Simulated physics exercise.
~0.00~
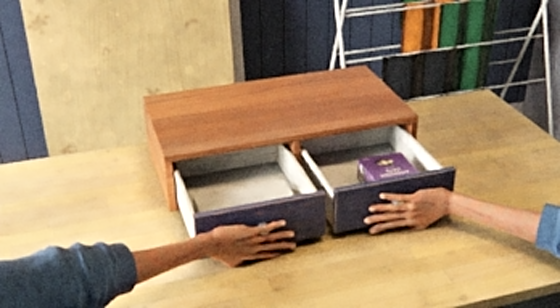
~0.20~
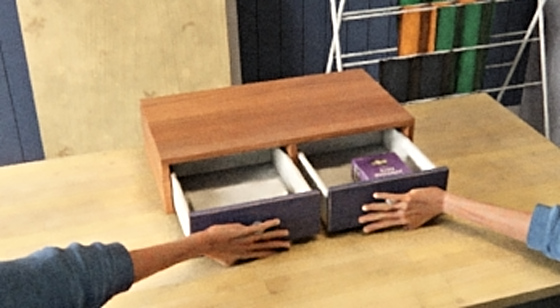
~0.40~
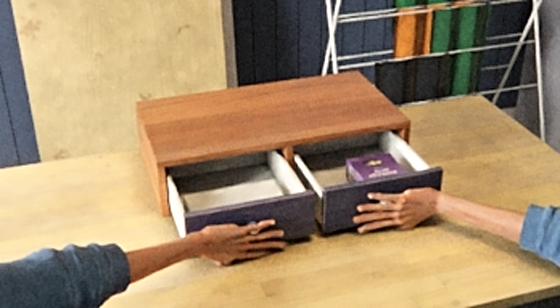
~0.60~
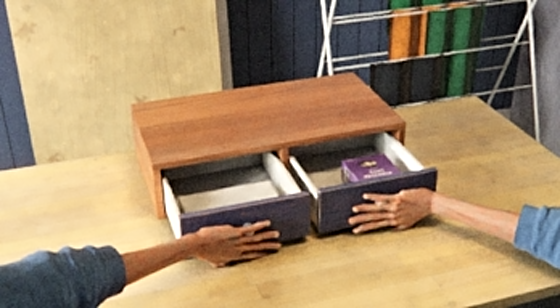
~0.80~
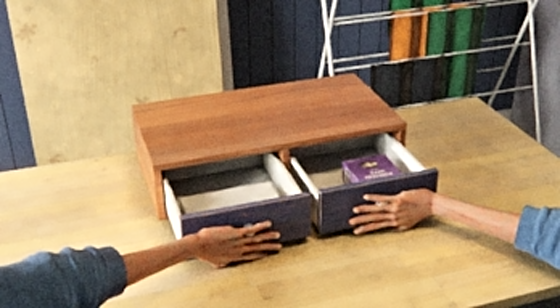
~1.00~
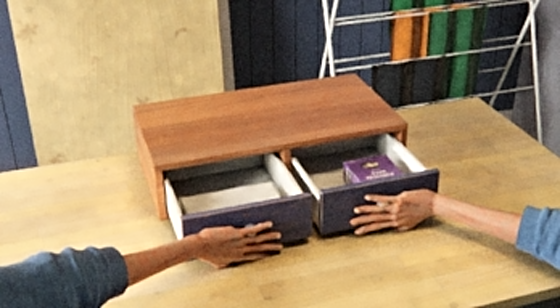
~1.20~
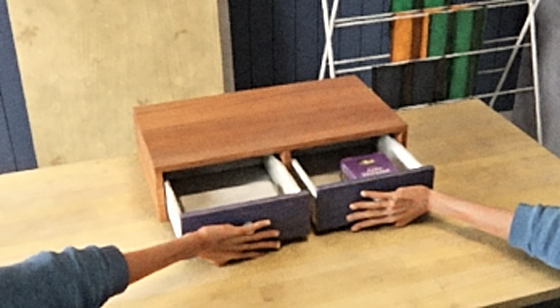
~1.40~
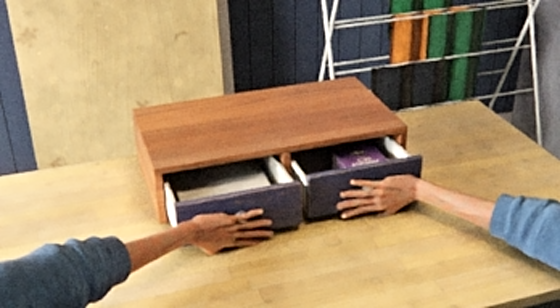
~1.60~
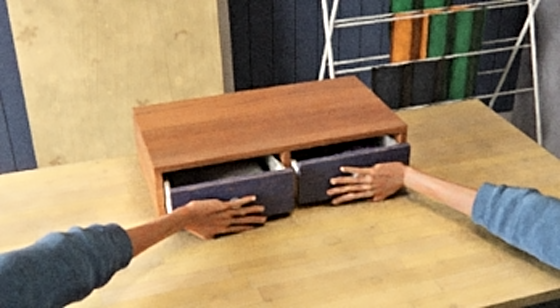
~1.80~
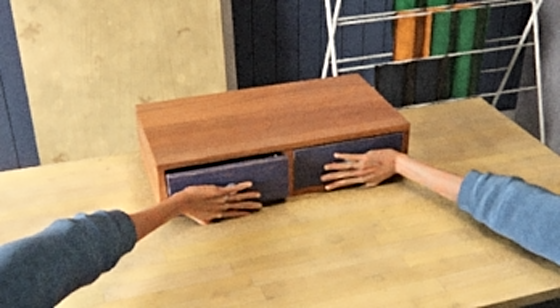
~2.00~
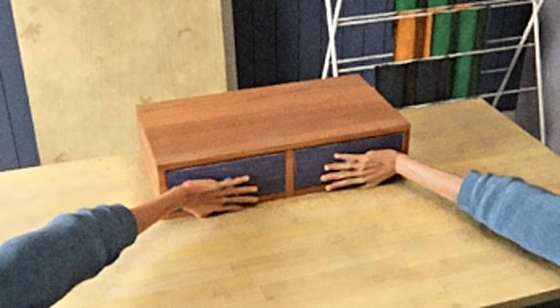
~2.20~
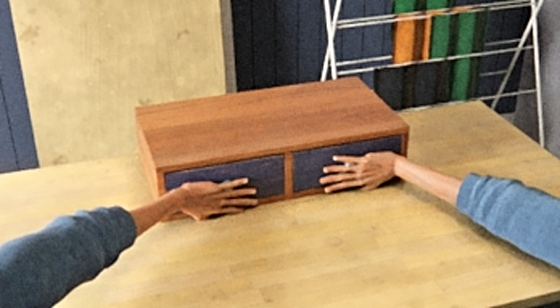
Two hands pushing both open drawers of a small wooden chest, one holding a purple packet, slowly inward until both sit shut.
